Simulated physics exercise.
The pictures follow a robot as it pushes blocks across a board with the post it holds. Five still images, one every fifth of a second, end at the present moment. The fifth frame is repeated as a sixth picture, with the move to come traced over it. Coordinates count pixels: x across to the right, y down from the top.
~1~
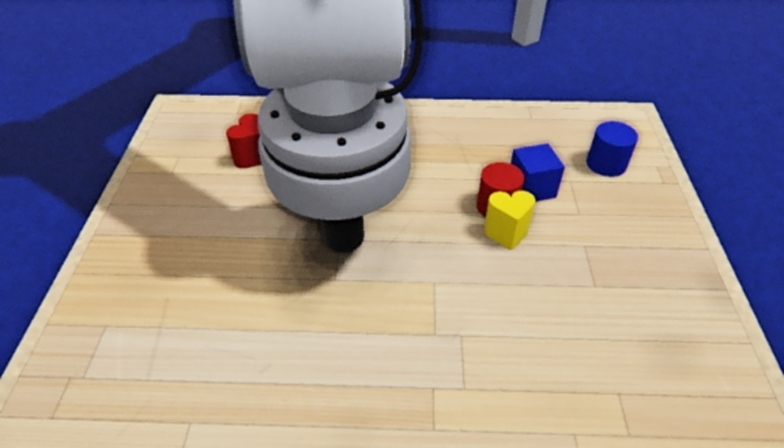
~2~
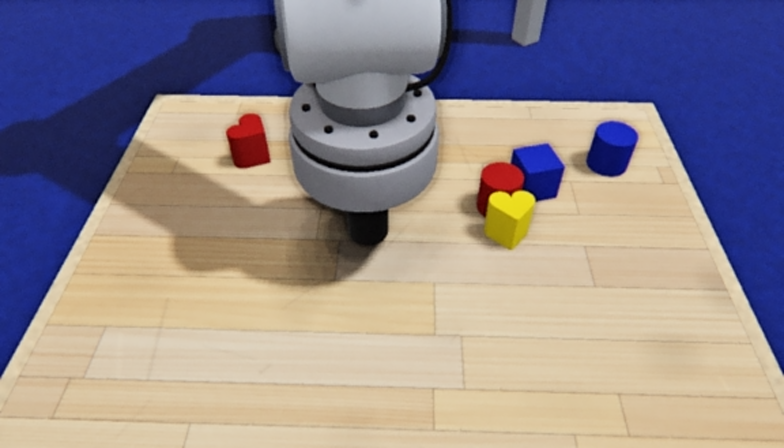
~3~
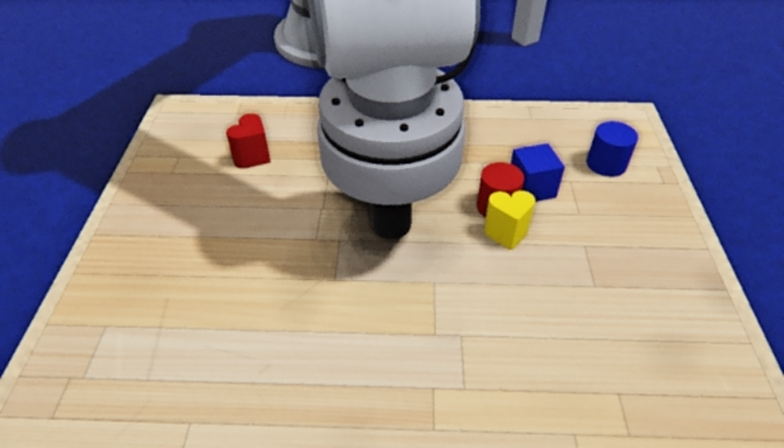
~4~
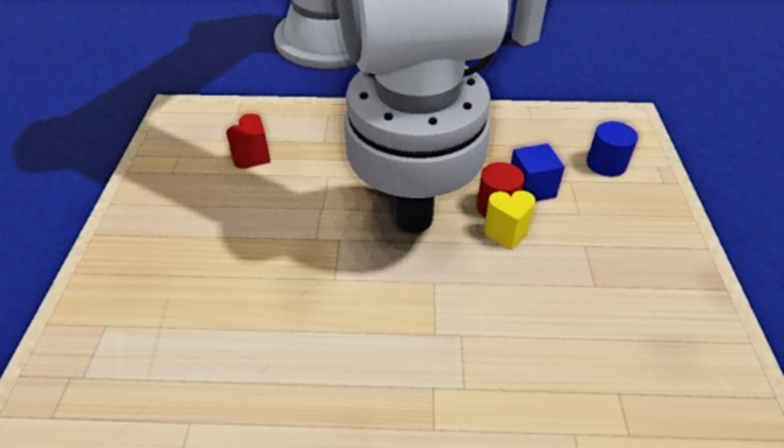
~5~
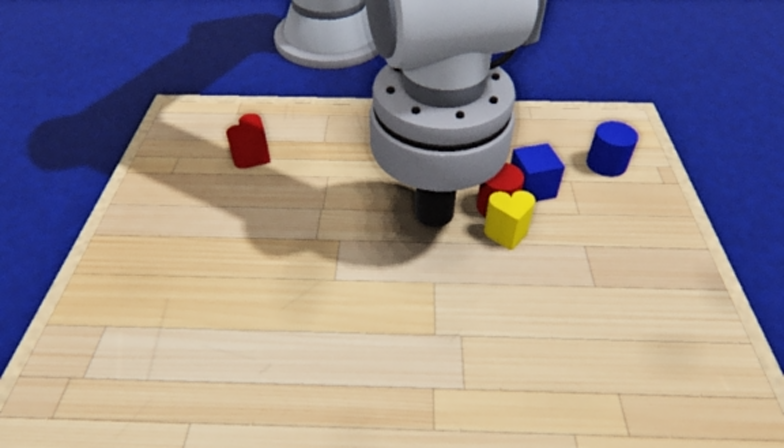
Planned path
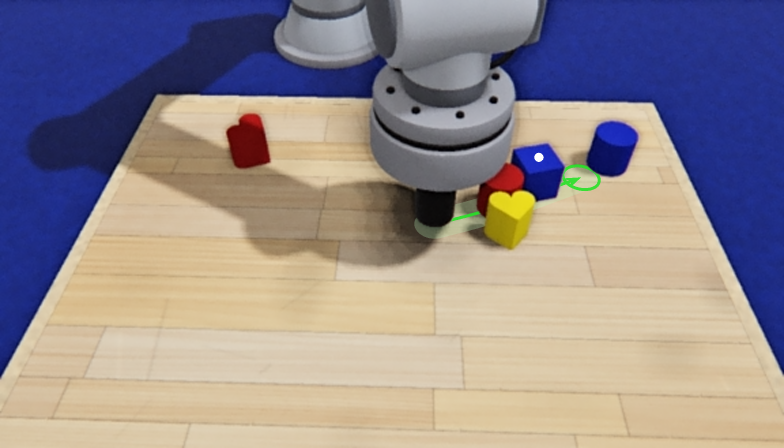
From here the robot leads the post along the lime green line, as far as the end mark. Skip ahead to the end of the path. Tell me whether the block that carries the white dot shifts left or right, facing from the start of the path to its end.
To the left.
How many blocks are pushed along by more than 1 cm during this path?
A group of three or more is moved.
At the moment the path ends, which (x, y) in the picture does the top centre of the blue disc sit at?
For the centre of its top, I'd go with (642, 122).
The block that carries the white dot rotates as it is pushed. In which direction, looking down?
My answer: Anticlockwise.
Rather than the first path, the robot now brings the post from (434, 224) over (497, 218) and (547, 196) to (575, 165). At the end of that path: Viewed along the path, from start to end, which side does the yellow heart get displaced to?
The right-hand side.
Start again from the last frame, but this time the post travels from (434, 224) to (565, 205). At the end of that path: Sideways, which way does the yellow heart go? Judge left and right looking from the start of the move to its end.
Answer: Right.
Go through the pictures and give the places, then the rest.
Lower end of the post (344, 239), tops of blocks, red disc (503, 175), yellow heart (513, 202), blue four-sided block (539, 157), blue disc (617, 133), in the first frame.
Post (369, 233), blocks as before, in the second frame.
Post (392, 227), blocks as before, in the third frame.
Post (414, 221), blocks as before, in the fourth frame.
Post (434, 215), red disc (503, 175), yellow heart (513, 202), blue four-sided block (539, 157), blue disc (617, 133), in the fifth frame.
The drawn path runs from (434, 224) over (512, 202) to (581, 177); the dot is on the blue four-sided block.
The first path, step by step. One third of the way, post (491, 200); red disc (533, 171); yellow heart (518, 204); blue four-sided block (555, 151), turned 40° anticlockwise.
Two thirds of the way, post (539, 184); red disc (585, 164); yellow heart (518, 203); blue four-sided block (580, 138), turned 75° anticlockwise.
At the end, post (584, 168); red disc (627, 164); yellow heart (518, 203); blue four-sided block (596, 122), turned 120° anticlockwise; blue disc (642, 122).
